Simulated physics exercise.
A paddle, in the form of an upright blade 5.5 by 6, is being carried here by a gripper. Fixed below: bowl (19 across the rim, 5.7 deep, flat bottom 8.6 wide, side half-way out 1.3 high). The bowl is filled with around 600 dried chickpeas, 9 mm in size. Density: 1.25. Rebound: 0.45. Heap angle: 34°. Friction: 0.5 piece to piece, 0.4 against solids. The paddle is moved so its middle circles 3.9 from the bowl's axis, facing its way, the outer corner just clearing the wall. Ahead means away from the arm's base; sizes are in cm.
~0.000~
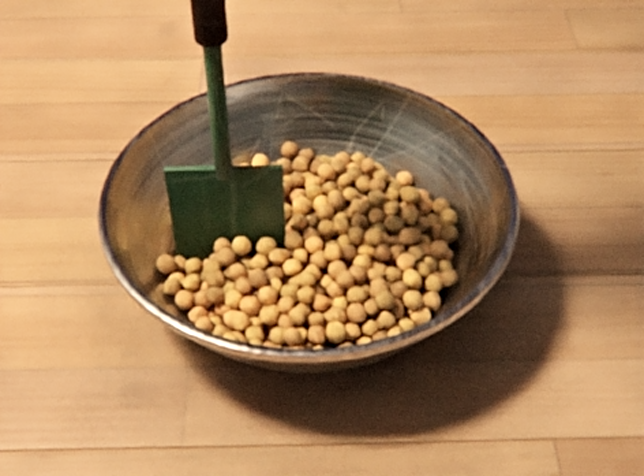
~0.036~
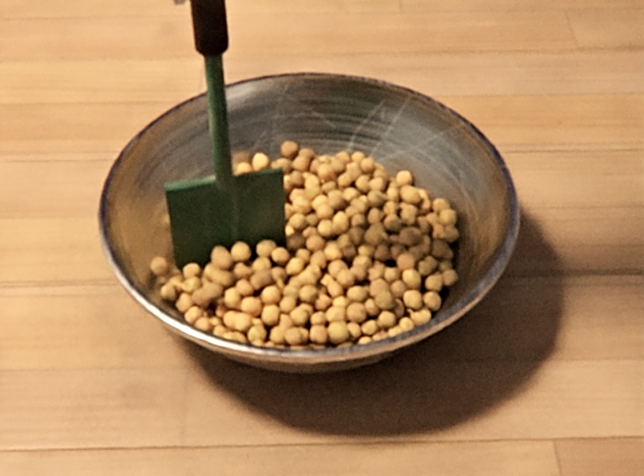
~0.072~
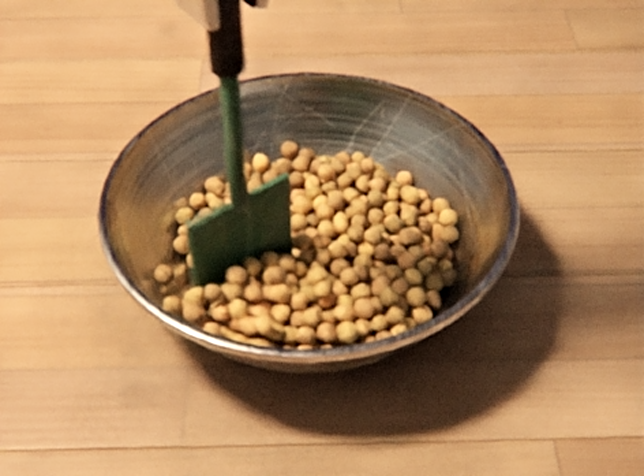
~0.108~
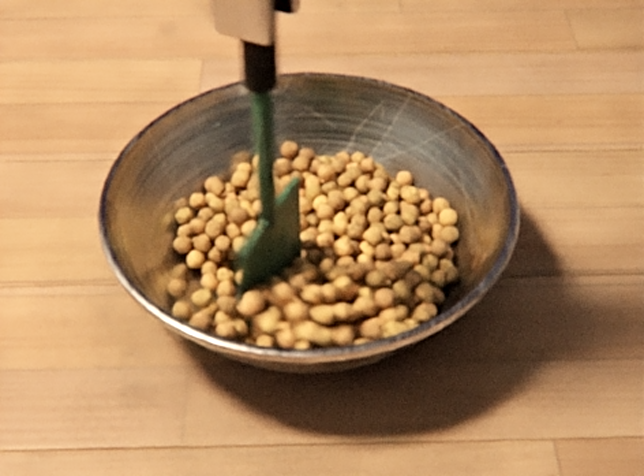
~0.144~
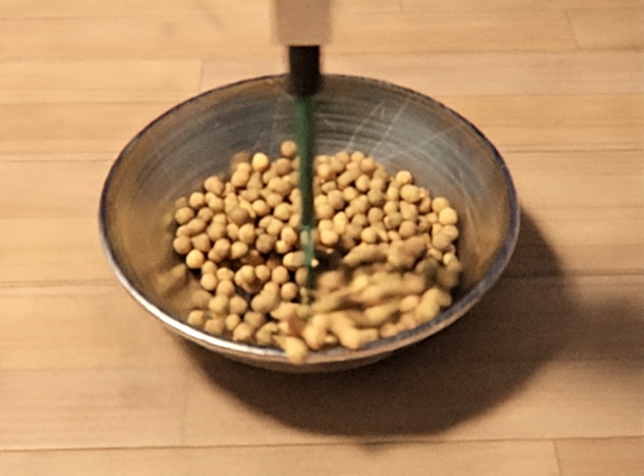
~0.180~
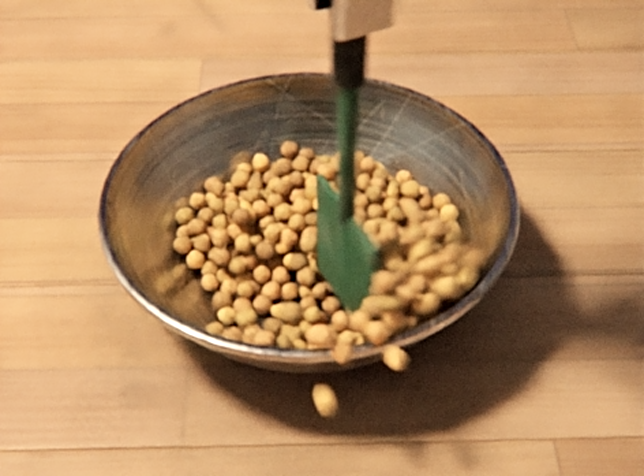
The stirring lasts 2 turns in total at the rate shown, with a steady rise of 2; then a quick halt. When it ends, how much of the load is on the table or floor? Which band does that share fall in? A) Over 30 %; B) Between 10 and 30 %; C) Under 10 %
B, between 10 and 30 %.
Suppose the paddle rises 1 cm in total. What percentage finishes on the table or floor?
Around 25 percent of it.
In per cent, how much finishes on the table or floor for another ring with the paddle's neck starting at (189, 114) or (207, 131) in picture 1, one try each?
Roughly 0 and 20 per cent.
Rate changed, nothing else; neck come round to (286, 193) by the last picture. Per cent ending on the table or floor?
I'd say near 5 per cent.
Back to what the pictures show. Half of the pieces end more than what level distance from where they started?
Around 7 cm.
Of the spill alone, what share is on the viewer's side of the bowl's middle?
It comes out near 30 percent.
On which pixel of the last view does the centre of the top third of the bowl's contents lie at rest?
The centre sits around (321, 242) in the last picture.
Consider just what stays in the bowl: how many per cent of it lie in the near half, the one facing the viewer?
About 50 per cent.
After 0.51 s, 351° round, highest piece 8 above the table; 521 in the bowl, 69 on the table or floor, 13 in flight or on the tool.
After 0.84 s, 228° round, highest piece 6 above the table; 511 in the bowl, 92 on the table or floor.
After 1.20 s, 0° round, highest piece 5 above the table; 510 in the bowl, 93 on the table or floor.
After 1.90 s, 0° round, highest piece 5 above the table; 510 in the bowl, 93 on the table or floor.
In the end, 510 in the bowl, 93 on the table or floor. That is 15 % on the table or floor.
